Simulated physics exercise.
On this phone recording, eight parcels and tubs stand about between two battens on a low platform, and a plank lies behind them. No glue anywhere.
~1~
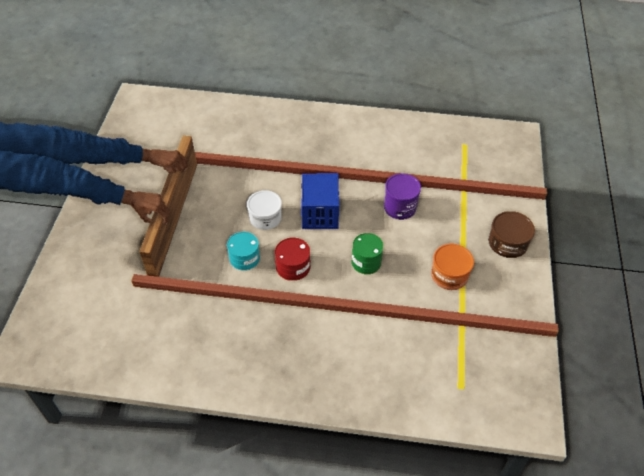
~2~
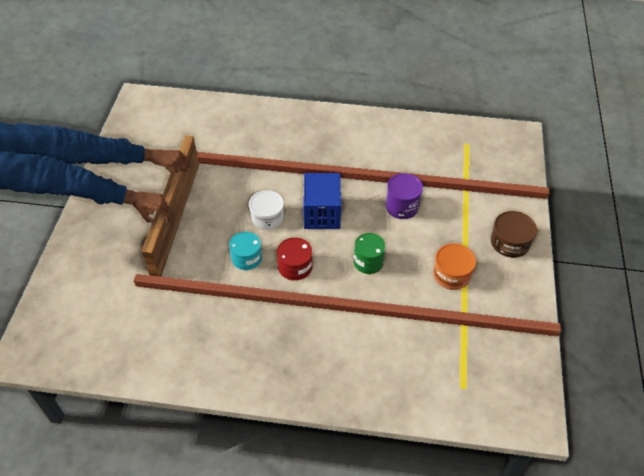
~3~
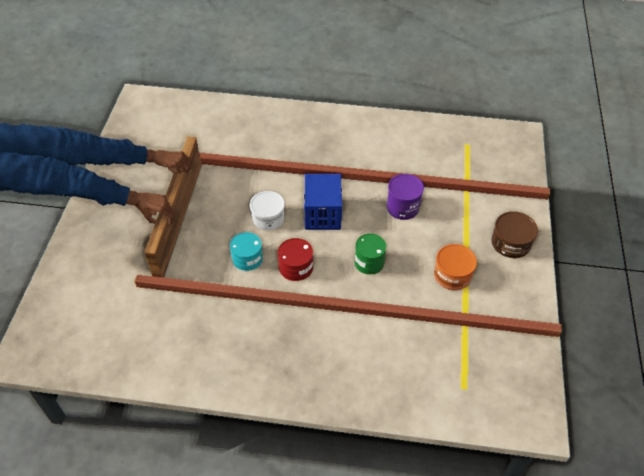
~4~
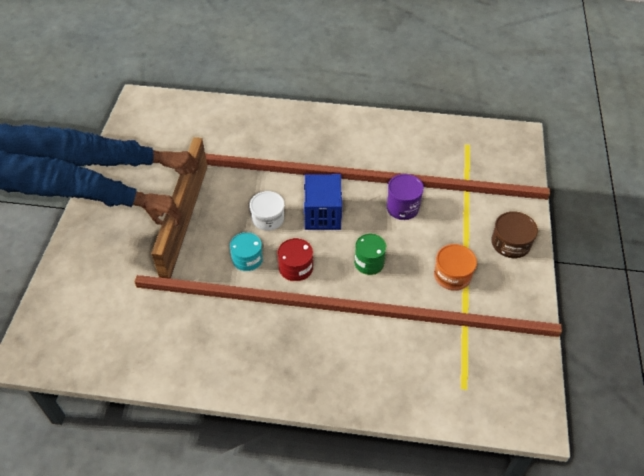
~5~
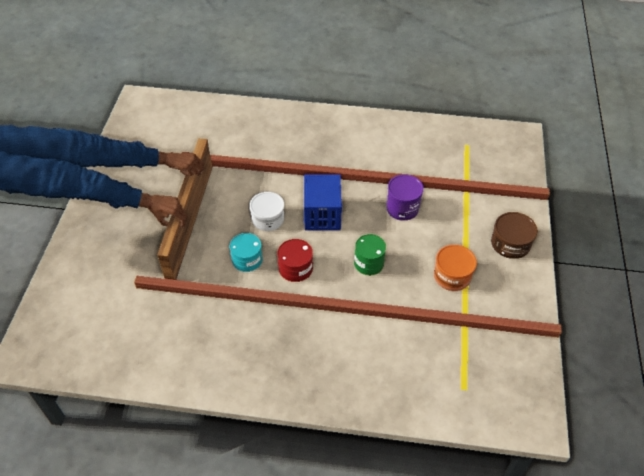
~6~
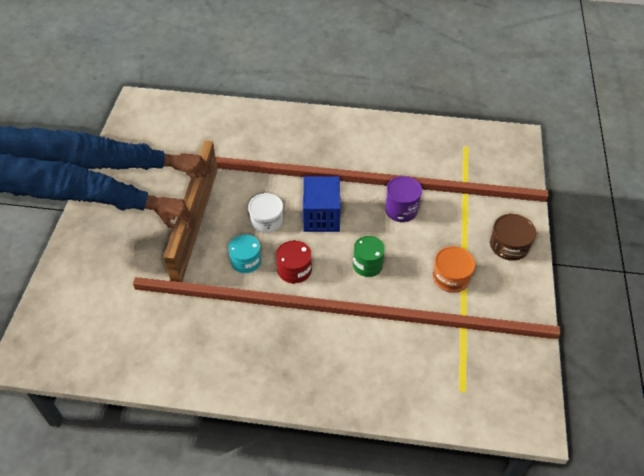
A pale low platform stands on a grey tiled floor, seen from above at a slight tilt by a nearly still camera that wavers faintly. Between two reddish battens sit white, cyan and red tubs and a blue crate at left and centre, green and purple ones beyond, and orange and brown ones by a yellow line at right. Two blue-sleeved arms push a wooden plank slowly a short way rightward, touching nothing, while the objects stay put.
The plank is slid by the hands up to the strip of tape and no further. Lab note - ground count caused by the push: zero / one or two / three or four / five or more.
When it halts, not one of them has come off.
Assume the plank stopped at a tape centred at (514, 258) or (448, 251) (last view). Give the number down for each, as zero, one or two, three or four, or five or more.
With the tape at the first spot it's 3 or 4, and at the second it's none at all.
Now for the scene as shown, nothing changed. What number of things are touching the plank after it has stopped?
2 of them.
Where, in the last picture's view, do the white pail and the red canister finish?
Close to (483, 239); the other close to (509, 303).
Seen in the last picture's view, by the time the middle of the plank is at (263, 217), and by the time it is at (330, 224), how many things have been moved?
It comes to 3 for the first spot, 6 for the other.
A little later, none off yet; brown pail at rest near (512, 237); orange pail at rest near (453, 270); purple pail at rest near (403, 200).
Next, none off yet; brown pail at rest near (512, 237); orange pail at rest near (453, 270); purple pail shifted about its own width near (445, 194).
When it is over, the number that fall off is zero.
